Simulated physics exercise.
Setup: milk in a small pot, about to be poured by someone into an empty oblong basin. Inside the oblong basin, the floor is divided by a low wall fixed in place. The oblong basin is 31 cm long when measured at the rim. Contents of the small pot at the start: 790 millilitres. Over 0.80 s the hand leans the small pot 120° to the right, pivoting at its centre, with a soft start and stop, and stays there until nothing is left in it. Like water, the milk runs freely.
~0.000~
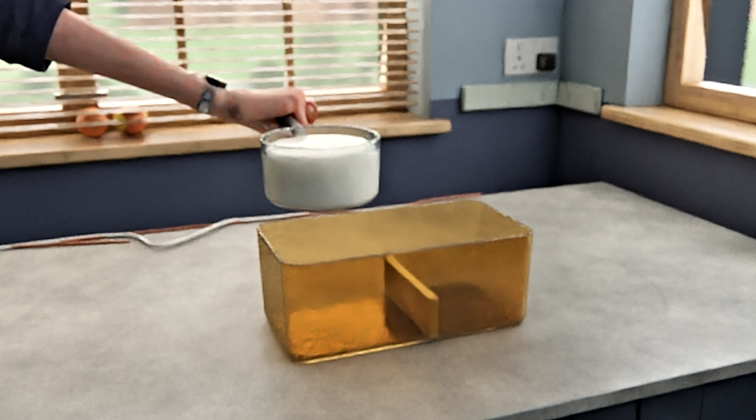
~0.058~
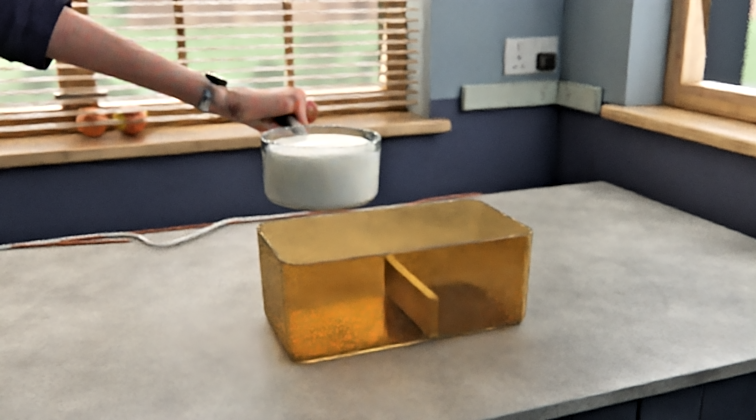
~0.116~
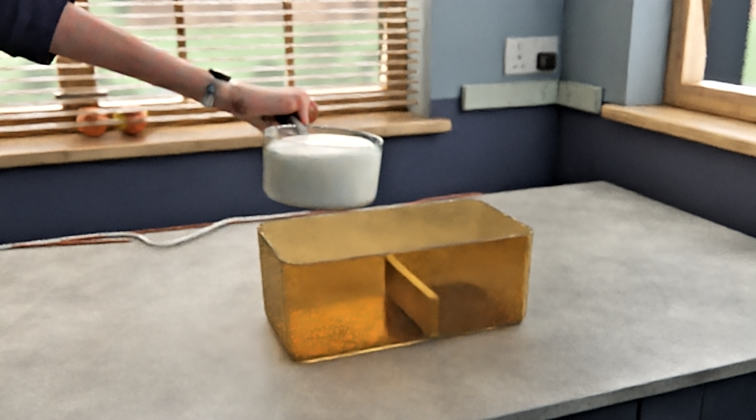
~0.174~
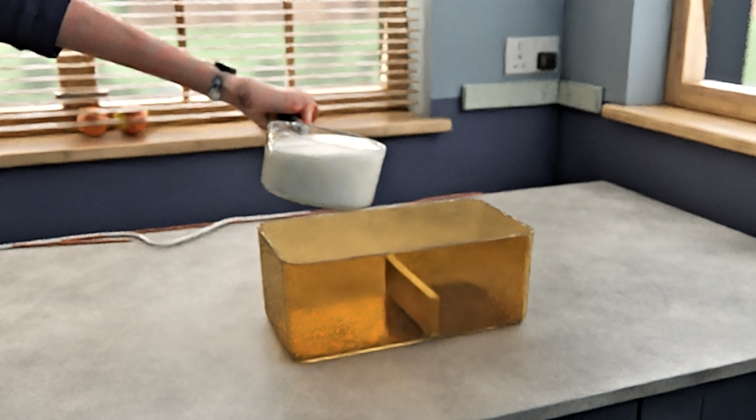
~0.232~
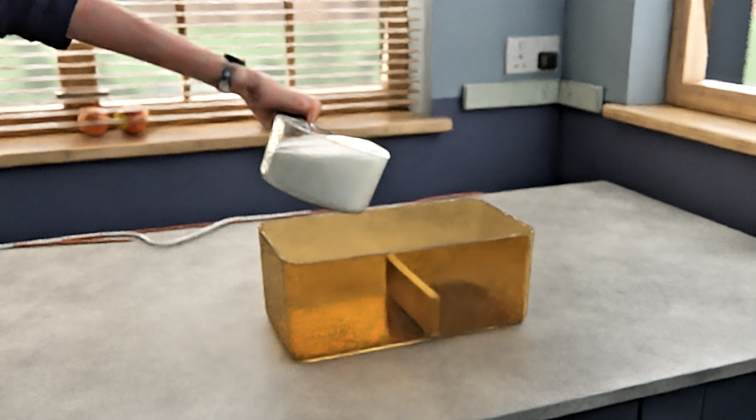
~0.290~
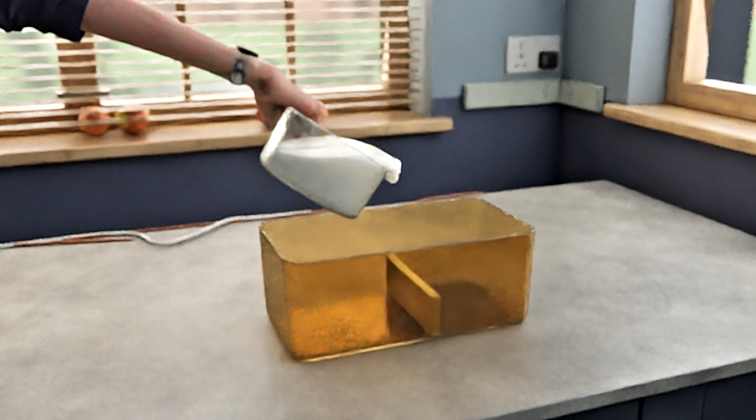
At the start, a hand holds a small clear pot of milk level above an empty amber oblong basin with a low dividing wall, on a grey worktop. The hand leans the pot to the right, slowly and then more steeply, until a little milk slips over its right edge.
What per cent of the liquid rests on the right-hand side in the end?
48 percent.
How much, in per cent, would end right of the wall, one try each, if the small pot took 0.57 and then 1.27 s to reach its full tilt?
Near 35 in a hundred on the first go and near 60 in a hundred on the second.
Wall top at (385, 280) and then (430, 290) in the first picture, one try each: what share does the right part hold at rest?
75 per cent first, 30 per cent second.
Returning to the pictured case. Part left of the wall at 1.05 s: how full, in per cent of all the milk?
I'd say near 50 percent.
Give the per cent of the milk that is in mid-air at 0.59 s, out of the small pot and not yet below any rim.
Estimate: Some 18 % of the total.
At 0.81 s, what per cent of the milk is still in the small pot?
What remains is about 1 percent of it all.
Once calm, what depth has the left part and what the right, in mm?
Final levels - left approx 16 mm, right approx 20 mm.
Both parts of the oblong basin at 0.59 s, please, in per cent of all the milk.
Lab note: Left near 22, right near 42.
After 0.59 s the tilt is 101° and 18 per cent is still to pour, 22 is left of the wall and 41 right of it.
After 0.81 s the tilt is 120° and 1 per cent is still to pour, 49 is left of the wall and 48 right of it.
After 1.05 s the tilt is 120° and 0 per cent is still to pour, 50 is left of the wall and 48 right of it.
After 1.30 s the tilt is 120° and 0 per cent is still to pour, 50 is left of the wall and 48 right of it.
In the end 50 per cent lies left of the wall, 48 right of it and 1 outside.
